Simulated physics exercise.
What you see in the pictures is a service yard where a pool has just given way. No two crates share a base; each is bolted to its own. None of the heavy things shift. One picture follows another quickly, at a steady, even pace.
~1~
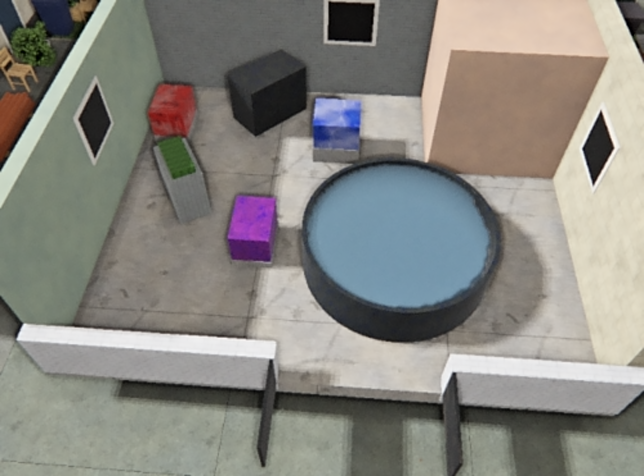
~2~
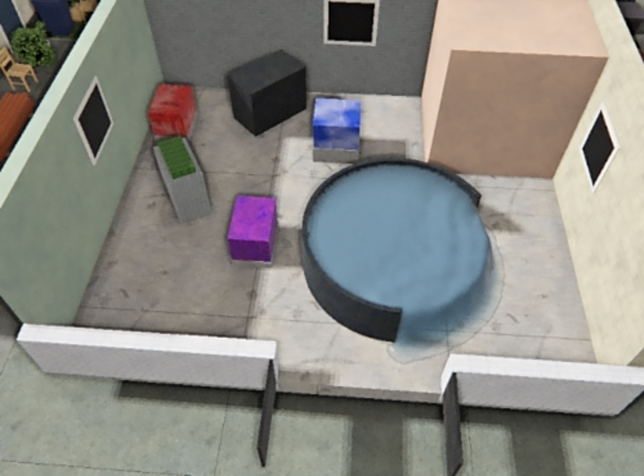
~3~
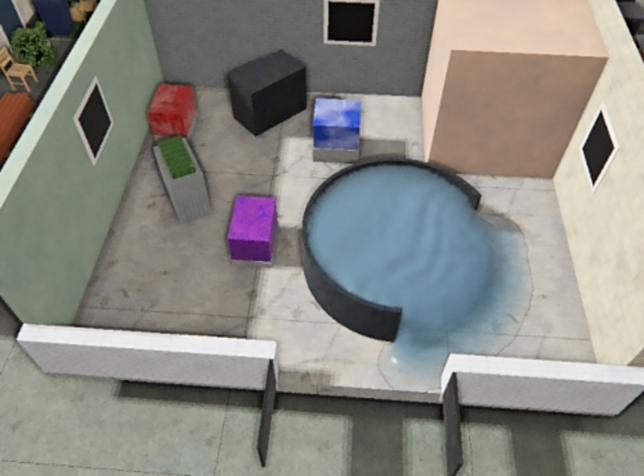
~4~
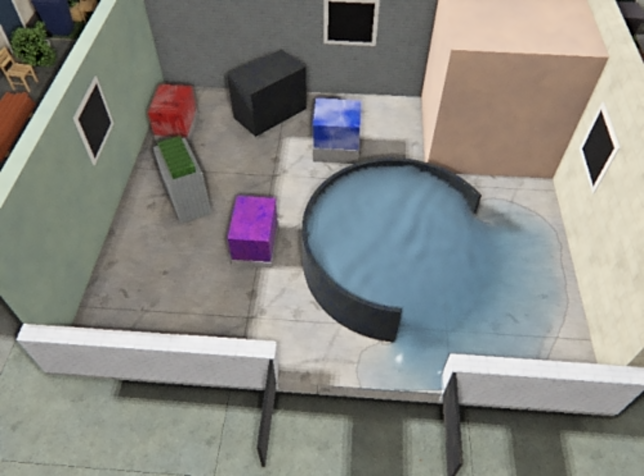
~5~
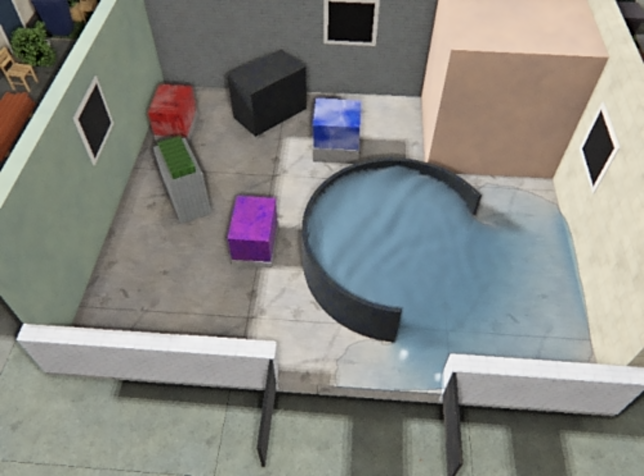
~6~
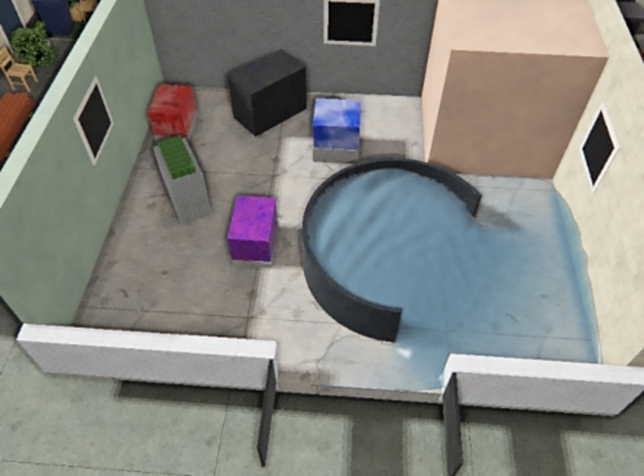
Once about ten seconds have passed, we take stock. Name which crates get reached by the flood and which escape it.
My prediction: The purple crate is missed by the water. The blue crate is missed by the water. The red crate is missed by the water.
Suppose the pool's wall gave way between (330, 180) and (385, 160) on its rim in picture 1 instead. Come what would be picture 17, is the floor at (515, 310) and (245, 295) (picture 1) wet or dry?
Going in the order you asked, the first is never reached and the second is never reached.
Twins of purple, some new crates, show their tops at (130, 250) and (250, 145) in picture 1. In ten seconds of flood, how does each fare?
In the listed order, the first crate remains untouched while the second gets reached.
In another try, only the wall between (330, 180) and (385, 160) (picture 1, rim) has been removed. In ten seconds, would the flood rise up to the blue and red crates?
Blue: Overtopped; red: Overtopped.
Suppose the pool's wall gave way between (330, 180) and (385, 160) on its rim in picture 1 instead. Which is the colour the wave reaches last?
Last in line is the one in purple.
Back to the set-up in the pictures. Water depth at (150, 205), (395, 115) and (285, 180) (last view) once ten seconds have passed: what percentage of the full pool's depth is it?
About 2 per cent, then 6 per cent, then 6 per cent.
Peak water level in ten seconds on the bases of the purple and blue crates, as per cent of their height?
The first reaches around 50 in a hundred, the second around 80.
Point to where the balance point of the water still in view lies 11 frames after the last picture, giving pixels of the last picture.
Near (470, 283).
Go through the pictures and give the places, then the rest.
In the first frame, still water in the round pool at (400, 230).
In the second frame, water pours out at (479, 293) and has run to a hidden place.
In the third frame, the front is at a hidden place, out from the gap at (478, 295).
In the fourth frame, water pours out at (477, 297) and has run to (523, 210).
In the fifth frame, the front is at (553, 207), out from the gap at (477, 298).
In the sixth frame, water pours out at (477, 298) and has run to (552, 187).
A moment on, water covers 20 % of the floor; the purple crate not reached, the blue crate not reached, the red crate not reached.
Next, water covers 25 % of the floor; the purple crate not reached, the blue crate not reached, the red crate not reached.
Then, water covers 40 % of the floor; the purple crate not reached, the blue crate water round its plinth, the red crate not reached.
Later, water covers 75 % of the floor; the purple crate water round its plinth, the blue crate water round its plinth, the red crate water round its plinth.
In the end, water covers 95 % of the floor; the purple crate stayed above the water, the blue crate stayed above the water, the red crate stayed above the water.
